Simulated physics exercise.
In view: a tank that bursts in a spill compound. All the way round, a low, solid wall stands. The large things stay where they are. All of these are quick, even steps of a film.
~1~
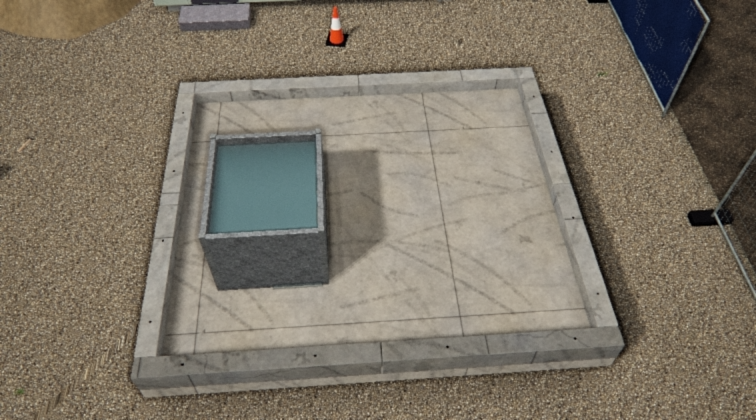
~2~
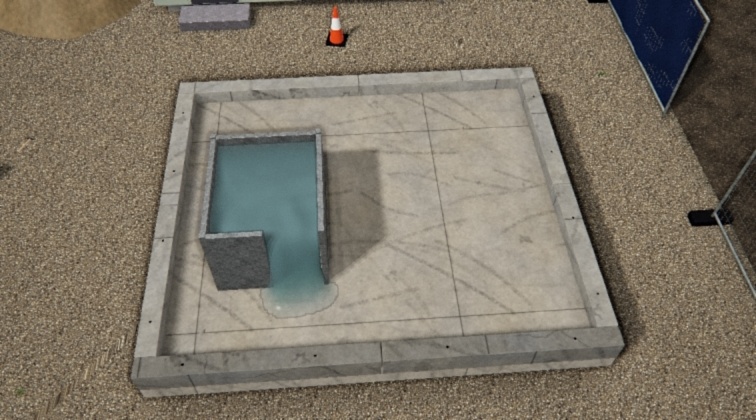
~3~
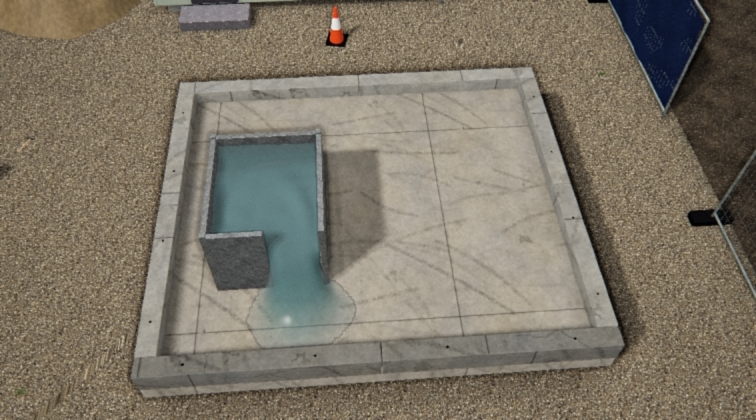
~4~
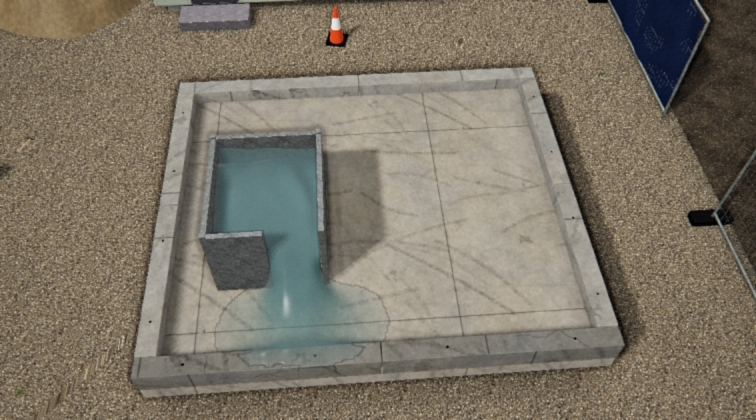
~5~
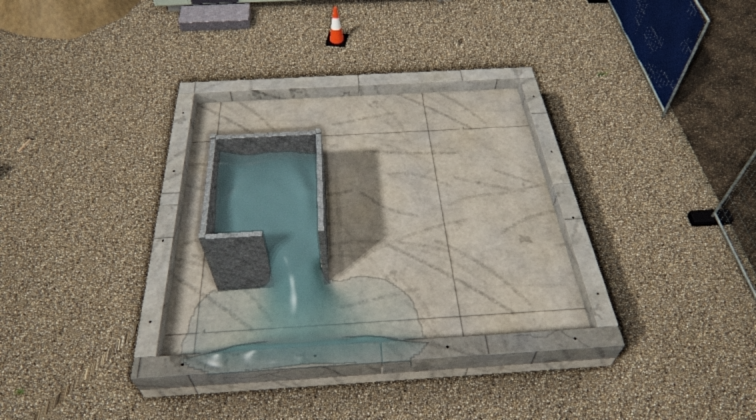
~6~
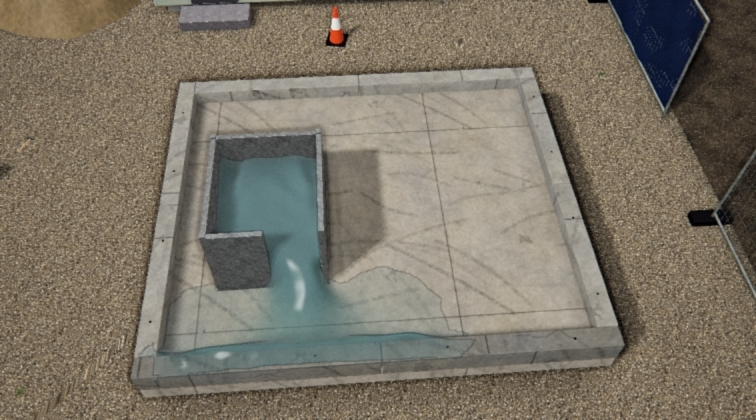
Water poured out through a gap that opened in the front of a square grey tank, spreading across the pale walled floor to the near wall and then sideways along it, while the tank's level dropped.
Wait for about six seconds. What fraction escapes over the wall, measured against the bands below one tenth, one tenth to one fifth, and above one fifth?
The fraction that escapes is above one fifth.
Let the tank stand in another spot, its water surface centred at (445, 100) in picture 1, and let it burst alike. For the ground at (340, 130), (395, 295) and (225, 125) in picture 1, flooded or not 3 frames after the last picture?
In sequence: Spared, soaked, spared.
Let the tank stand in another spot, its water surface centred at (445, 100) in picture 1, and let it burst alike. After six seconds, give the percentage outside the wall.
By my count it comes to roughly 16 percent.
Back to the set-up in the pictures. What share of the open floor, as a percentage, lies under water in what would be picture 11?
30 %.
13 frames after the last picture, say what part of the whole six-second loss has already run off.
Near 90 in a hundred.
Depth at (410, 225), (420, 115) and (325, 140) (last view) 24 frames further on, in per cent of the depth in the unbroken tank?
Around 0, 4 and 2 percent, in that order.
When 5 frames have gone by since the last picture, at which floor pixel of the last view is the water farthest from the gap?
Close to (583, 335).
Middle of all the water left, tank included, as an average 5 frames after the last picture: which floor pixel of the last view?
Near pixel (300, 276).
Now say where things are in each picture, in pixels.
The water tank at (265, 186) is whole and still, in the first picture.
The front is at (280, 312), out from the gap at (296, 263), in the second picture.
The front is at a hidden place, out from the gap at (296, 266), in the third picture.
Water pours out at (297, 268) and has run to a hidden place, in the fourth picture.
The front is at a hidden place, out from the gap at (297, 268), in the fifth picture.
Water pours out at (297, 268) and has run to a hidden place, in the sixth picture.
A moment on, water covers 20 % of the floor; the low wall has let 8 % over.
Next, water covers 30 % of the floor; the low wall has let 13 % over.
Then, water covers 45 % of the floor; the low wall has let 25 % over.
Later, water covers 60 % of the floor; the low wall has let 27 % over.
In the end, water covers 70 % of the floor; the low wall has let 27 % over.
